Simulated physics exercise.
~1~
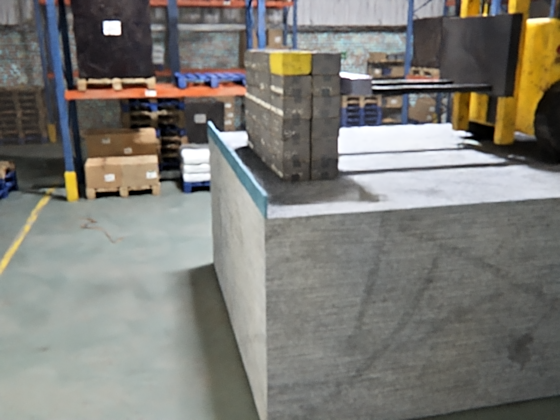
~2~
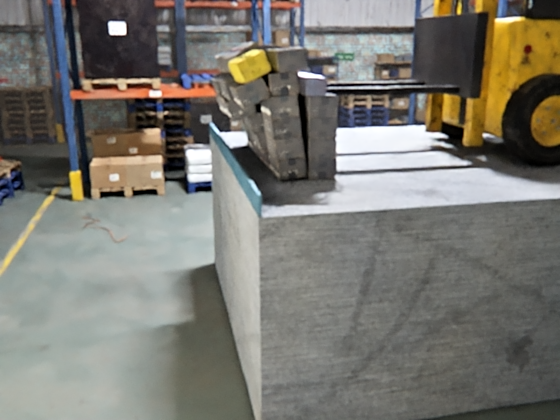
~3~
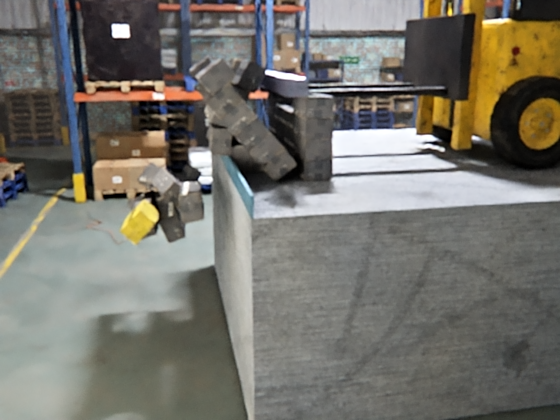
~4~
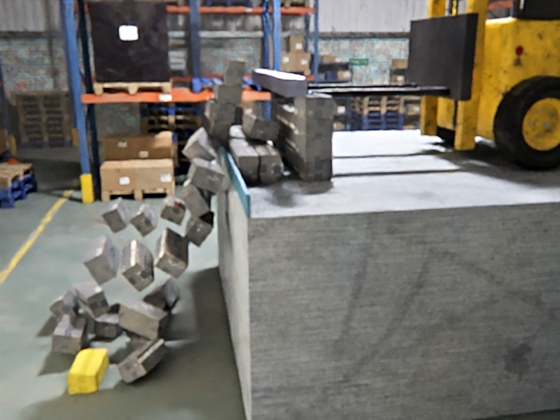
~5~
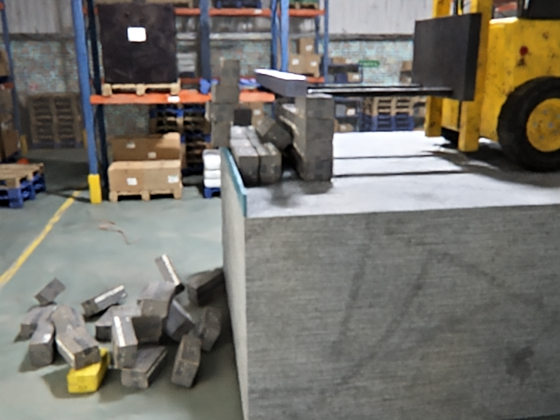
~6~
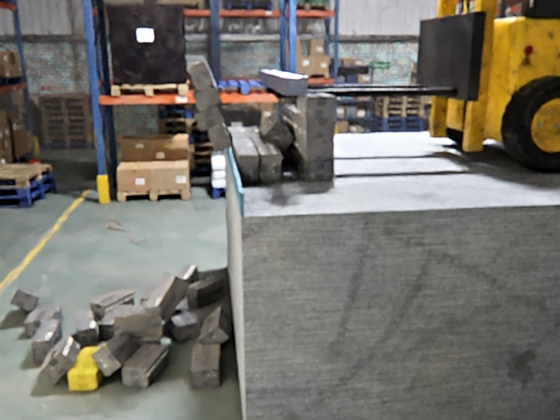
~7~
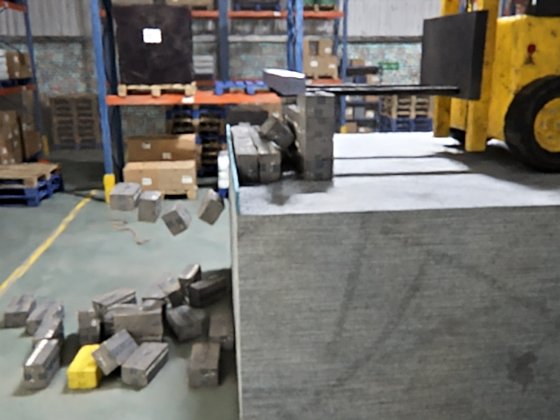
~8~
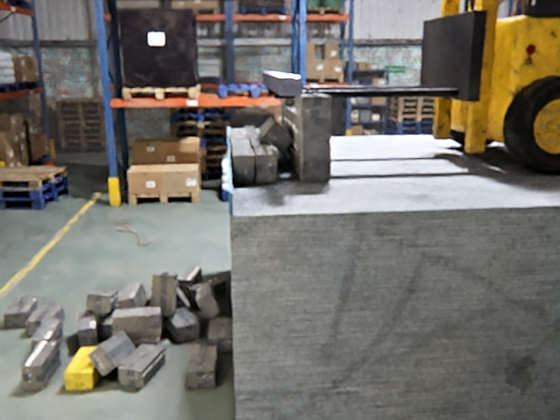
A large grey raised deck fills the right of a warehouse, seen from slightly above, with orange and blue racking behind and a yellow lift truck at the upper right. Near the deck's left edge, behind a low teal board, stands a neat stack of dark grey boxes with one yellow box on top. The truck's beam pushes left into the stack, which leans and breaks apart. The yellow box and many grey ones tumble over the edge onto the floor. The beam stops, and a few stragglers drop later. A scattered heap lies below, while several boxes remain on the deck.
